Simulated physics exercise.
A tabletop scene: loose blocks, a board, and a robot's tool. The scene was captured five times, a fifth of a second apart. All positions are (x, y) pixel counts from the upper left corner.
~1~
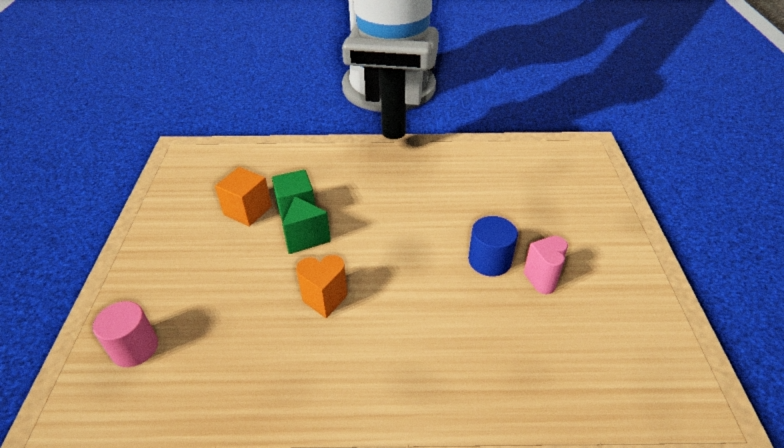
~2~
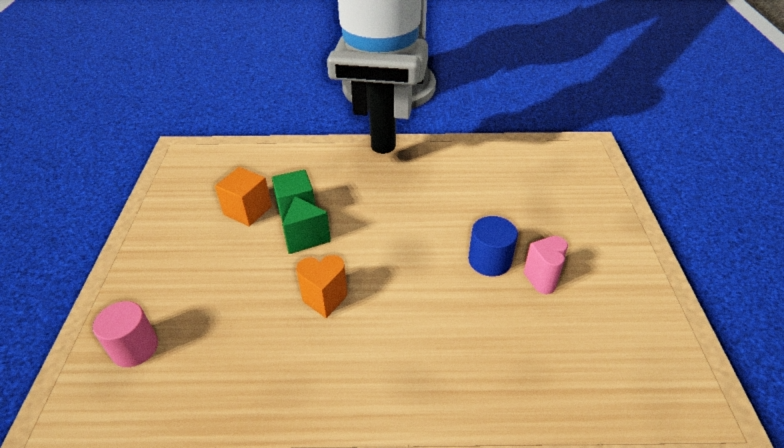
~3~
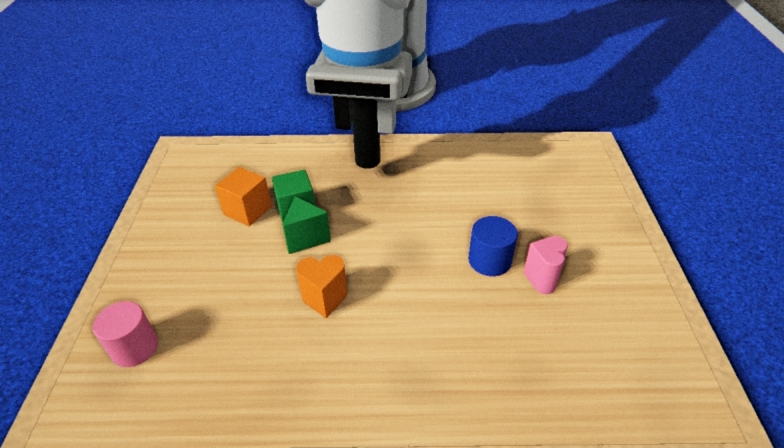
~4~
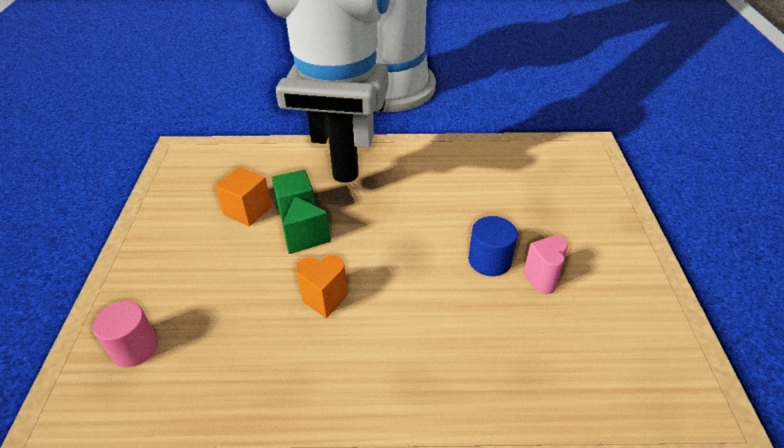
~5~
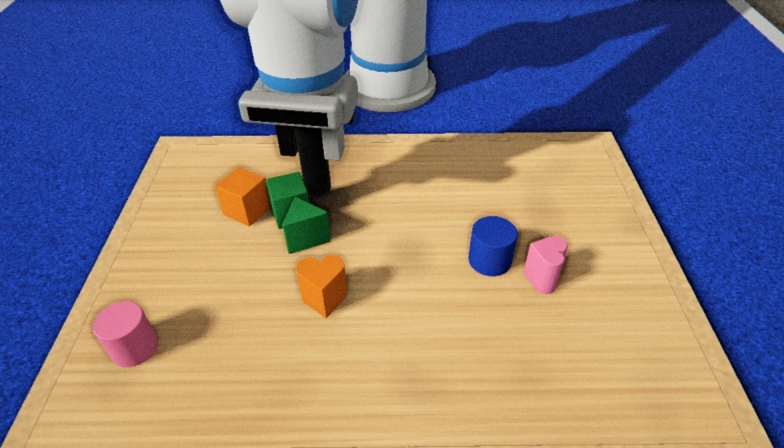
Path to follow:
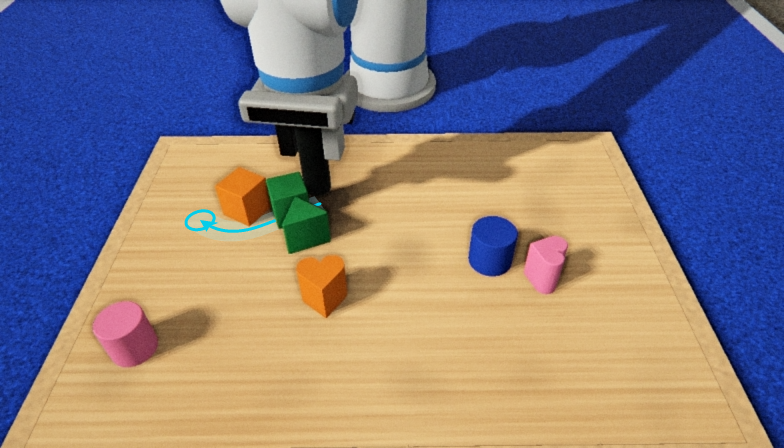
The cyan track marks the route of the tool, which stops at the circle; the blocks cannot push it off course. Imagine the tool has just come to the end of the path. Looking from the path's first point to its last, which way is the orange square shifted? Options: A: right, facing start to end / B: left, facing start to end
Choice A: Right, facing start to end.
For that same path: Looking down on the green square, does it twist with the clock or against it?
Seen from above, its turn is counter-clockwise.
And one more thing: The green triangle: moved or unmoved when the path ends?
It is still on its spot.
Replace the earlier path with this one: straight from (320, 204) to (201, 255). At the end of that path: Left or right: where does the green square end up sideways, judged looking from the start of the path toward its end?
It slides leftward.
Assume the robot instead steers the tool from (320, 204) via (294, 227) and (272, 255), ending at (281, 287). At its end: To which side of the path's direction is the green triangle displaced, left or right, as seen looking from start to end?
Toward the left.
Path on the board, from (320, 204) through (280, 219) and (237, 231) to (200, 220).
What follows on the original path. One third of the way, tool at (276, 203); orange square at (236, 180); green square at (247, 206), turned 35° anticlockwise.
Two thirds of the way, tool at (232, 215); orange square at (228, 180), turned 35° clockwise; green square at (212, 225), turned 65° anticlockwise.
At the end, tool at (194, 204); orange square at (219, 175), turned 85° clockwise; green square at (211, 225), turned 65° anticlockwise; green triangle in place.
